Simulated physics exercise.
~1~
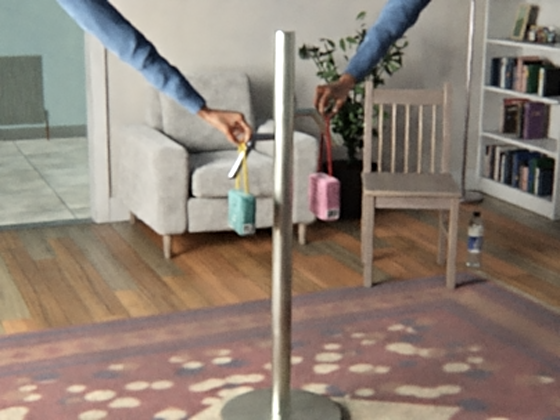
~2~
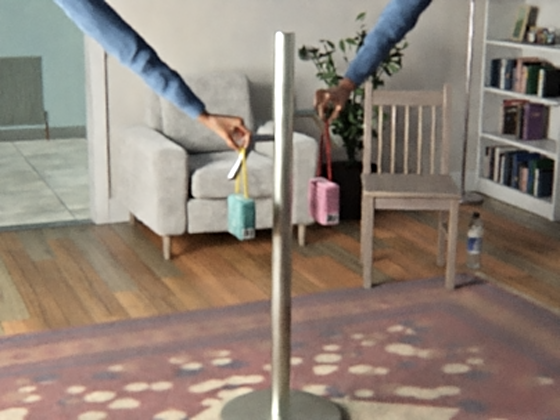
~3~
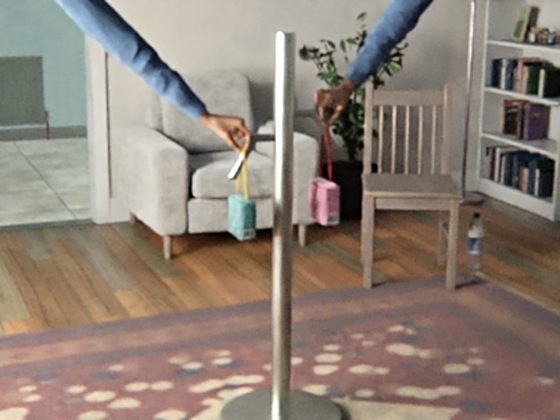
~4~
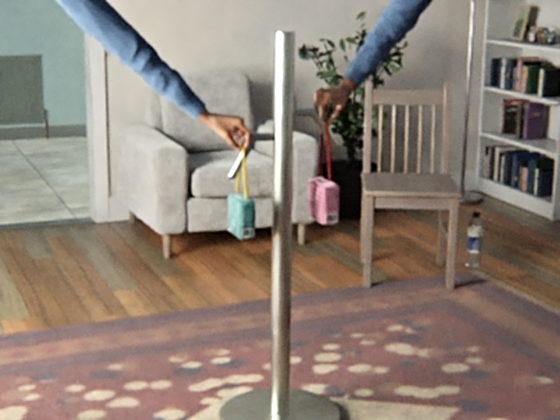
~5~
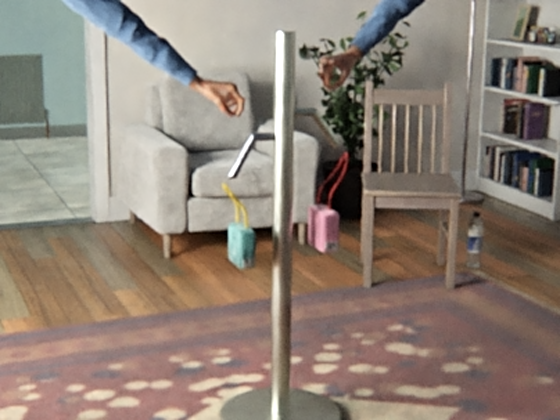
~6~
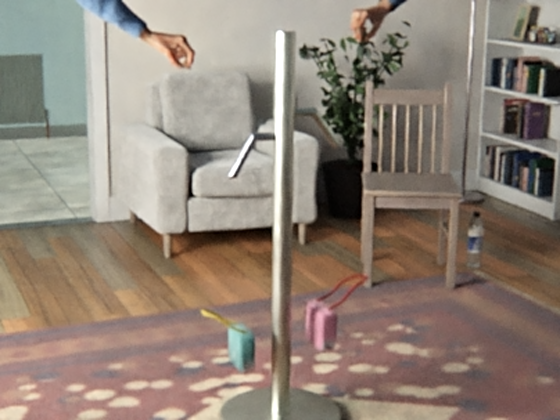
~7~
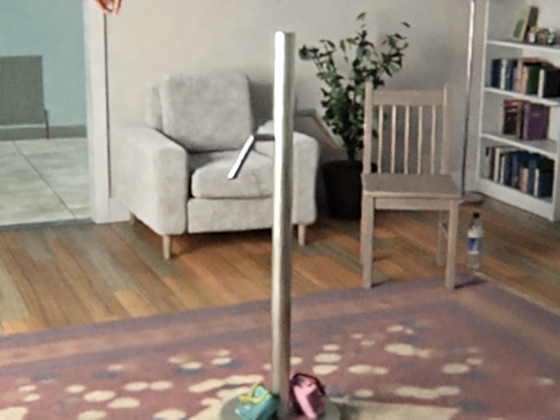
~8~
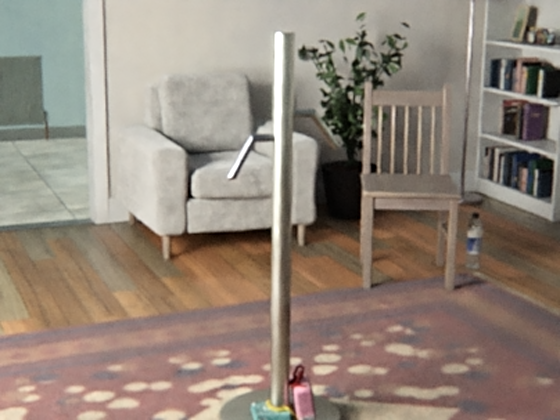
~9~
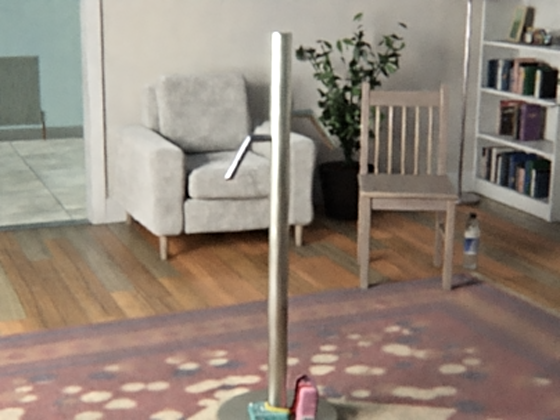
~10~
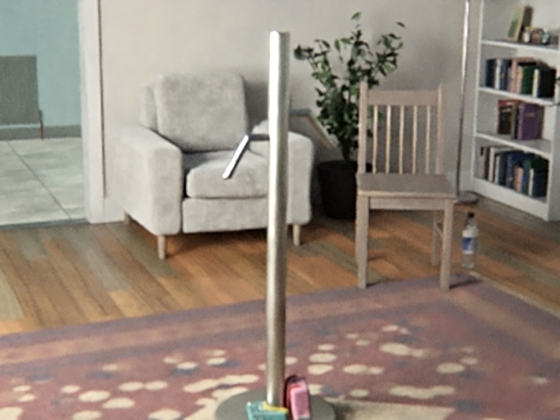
A living room with a wooden floor and a patterned rug is seen from the front by a slightly swaying camera, with a grey armchair, a wooden chair, a plant and a bookshelf behind a metal post. Two blue-sleeved arms reach in from above, holding a turquoise pouch by a yellow loop on the left and a pink pouch by a red loop on the right, beside the post's pegs. The hands let go and draw back upward. Both pouches drop past the pegs and land at the post's base. The turquoise one tips onto its side, while the pink one settles upright beside it.
